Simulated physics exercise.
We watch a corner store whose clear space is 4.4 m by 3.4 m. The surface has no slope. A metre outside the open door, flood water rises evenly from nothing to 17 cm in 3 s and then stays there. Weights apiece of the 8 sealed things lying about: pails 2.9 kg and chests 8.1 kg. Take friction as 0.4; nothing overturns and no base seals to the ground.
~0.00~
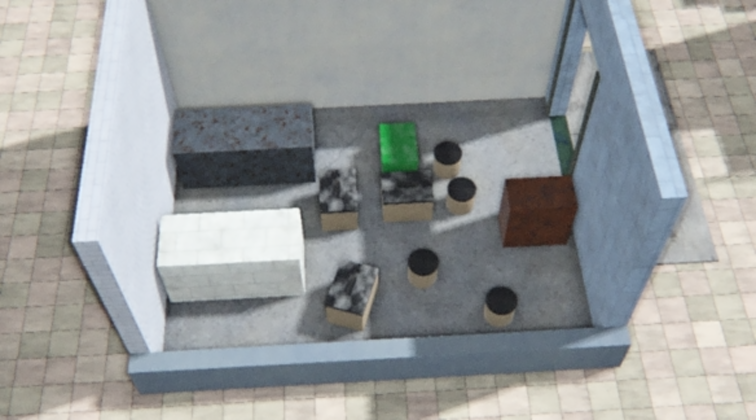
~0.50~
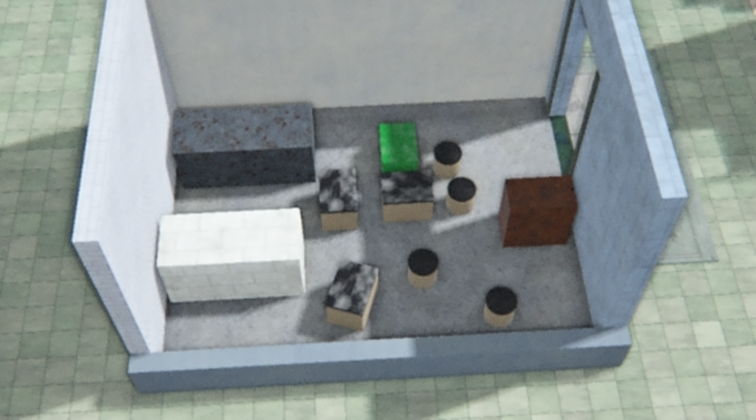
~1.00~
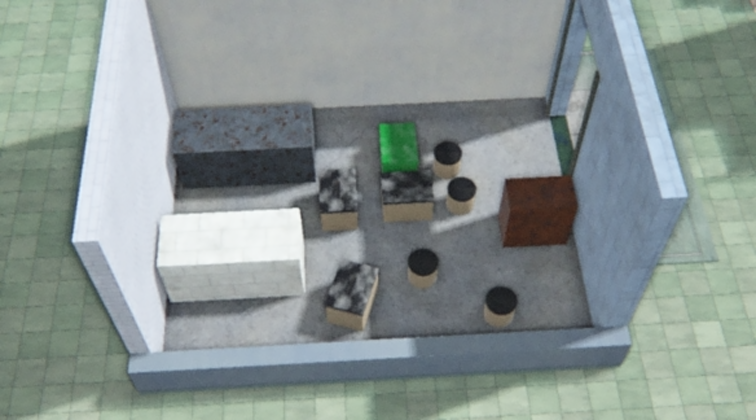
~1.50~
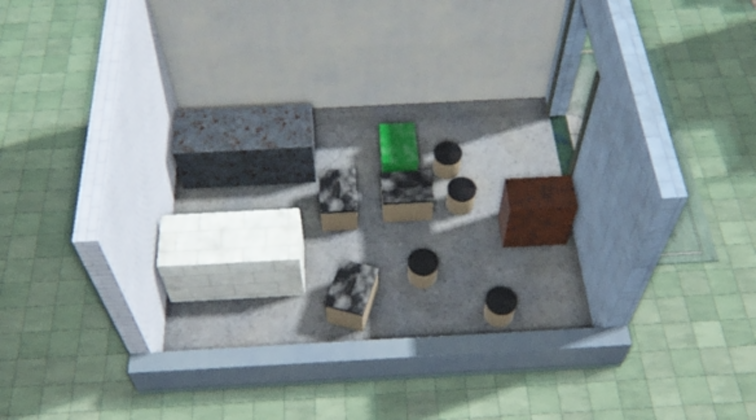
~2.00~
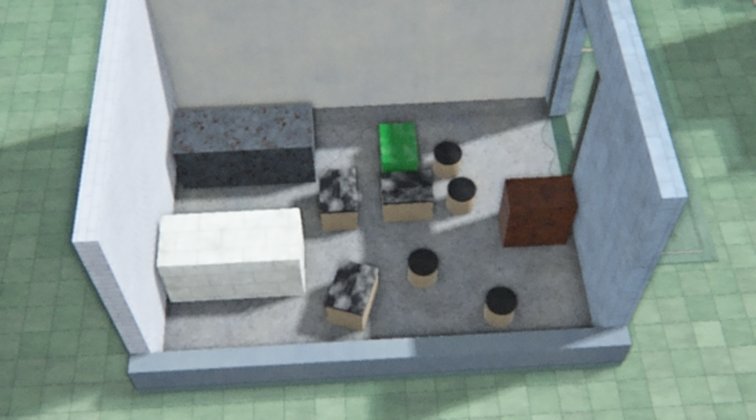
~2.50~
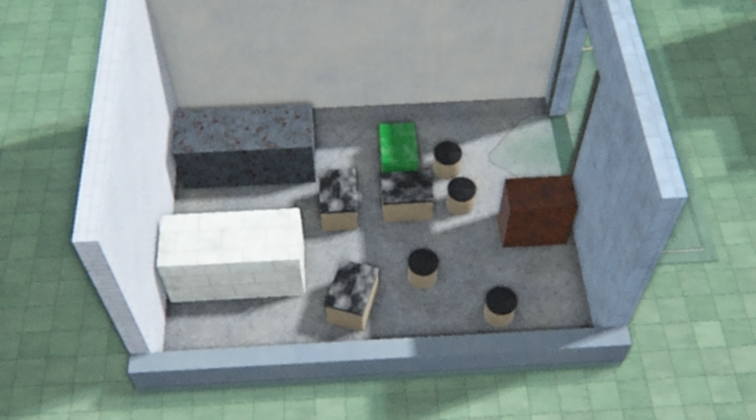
To begin with, dry, tan paving surrounds a small open-topped store holding boxes, blocks and round, dark-topped pails. A greenish sheet of water then covers the paving outside and deepens in colour. Finally, a thin, pale patch spreads through the right-hand doorway onto the floor, while the objects stay still.
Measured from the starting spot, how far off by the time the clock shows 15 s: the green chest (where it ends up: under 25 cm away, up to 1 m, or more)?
Green chest ends far away.
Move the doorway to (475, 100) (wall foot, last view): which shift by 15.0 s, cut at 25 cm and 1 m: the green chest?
In that case the green chest is nudged along.
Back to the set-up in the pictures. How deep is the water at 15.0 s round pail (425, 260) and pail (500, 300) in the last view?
Roughly 14 and 9 cm.
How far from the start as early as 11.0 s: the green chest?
About 120 cm.
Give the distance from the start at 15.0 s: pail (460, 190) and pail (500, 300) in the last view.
In that order: 100 cm, 60 cm.
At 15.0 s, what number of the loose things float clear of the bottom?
At that moment 8.
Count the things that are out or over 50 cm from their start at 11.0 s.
6 of them.
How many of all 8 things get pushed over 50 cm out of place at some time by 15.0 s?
7 of them.
After 3.5 s the green chest is near (398, 143), 0.0 m from its start, aground; 0 afloat.
After 6.8 s the green chest is near (313, 185), 1.1 m from its start, aground; 2 afloat.
After 11.0 s the green chest is near (306, 192), 1.2 m from its start, afloat; 7 afloat.
After 15.0 s the green chest is near (348, 231), 1.3 m from its start, afloat; 8 afloat.
